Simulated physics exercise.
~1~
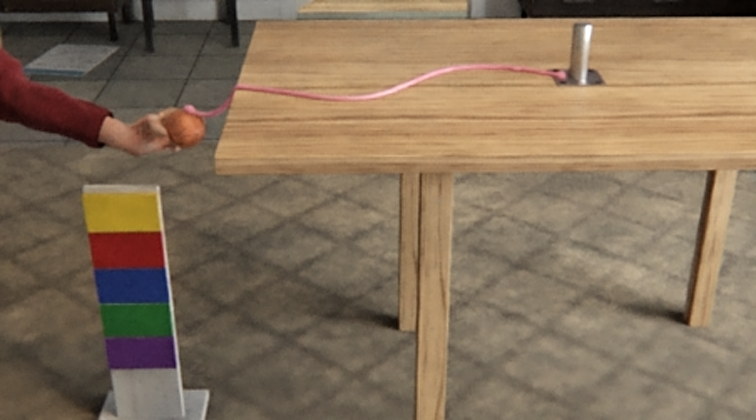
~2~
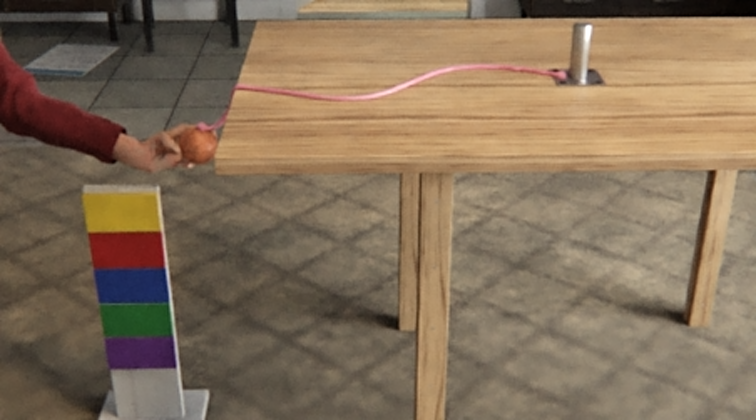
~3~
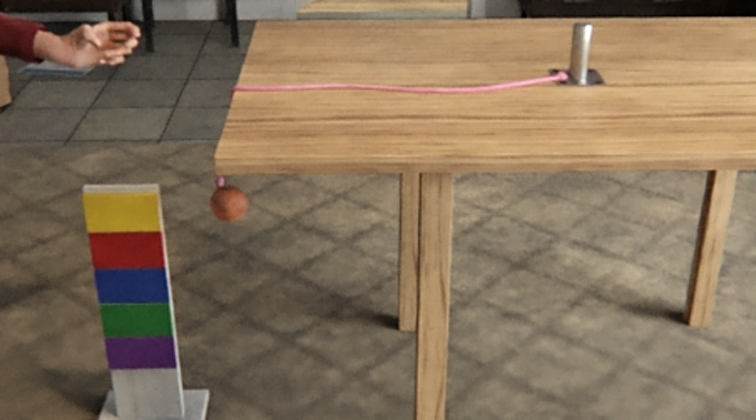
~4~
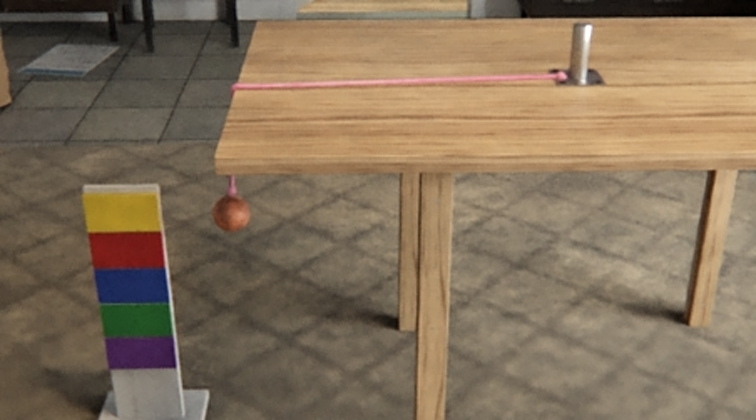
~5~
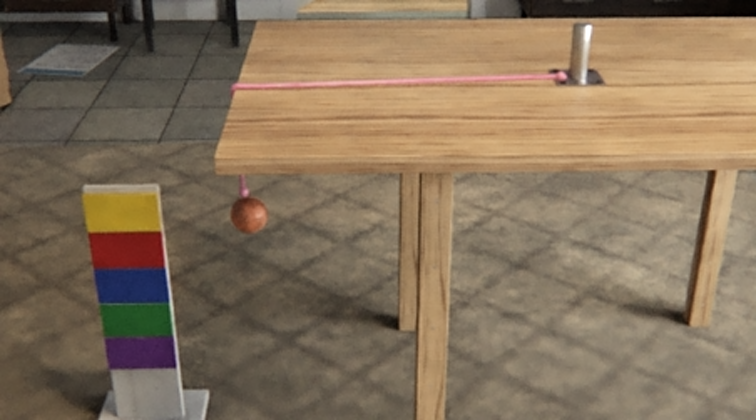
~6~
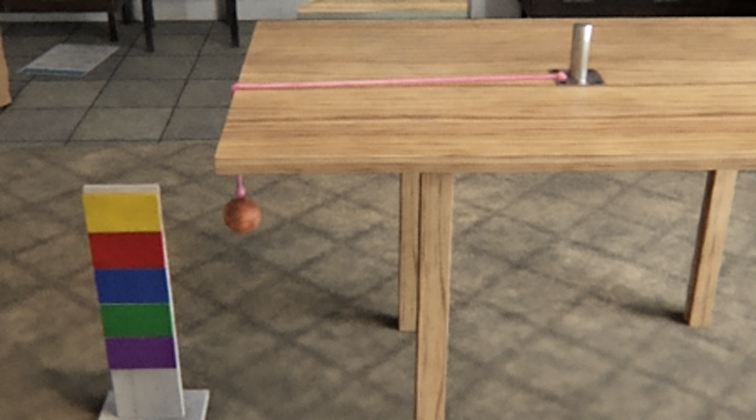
The clip opens with a hand in a red sleeve holding an orange ball just off the left end of a wooden table, its pink lead winding back to a metal post. Below stands an upright board with yellow, red, blue, green and purple bands. The hand moves the ball slightly right and down, then lets go and draws back to the left. The ball drops below the table edge as the lead pulls straight across the top. It sways a little right, then slightly left, and ends hanging level with the yellow band.
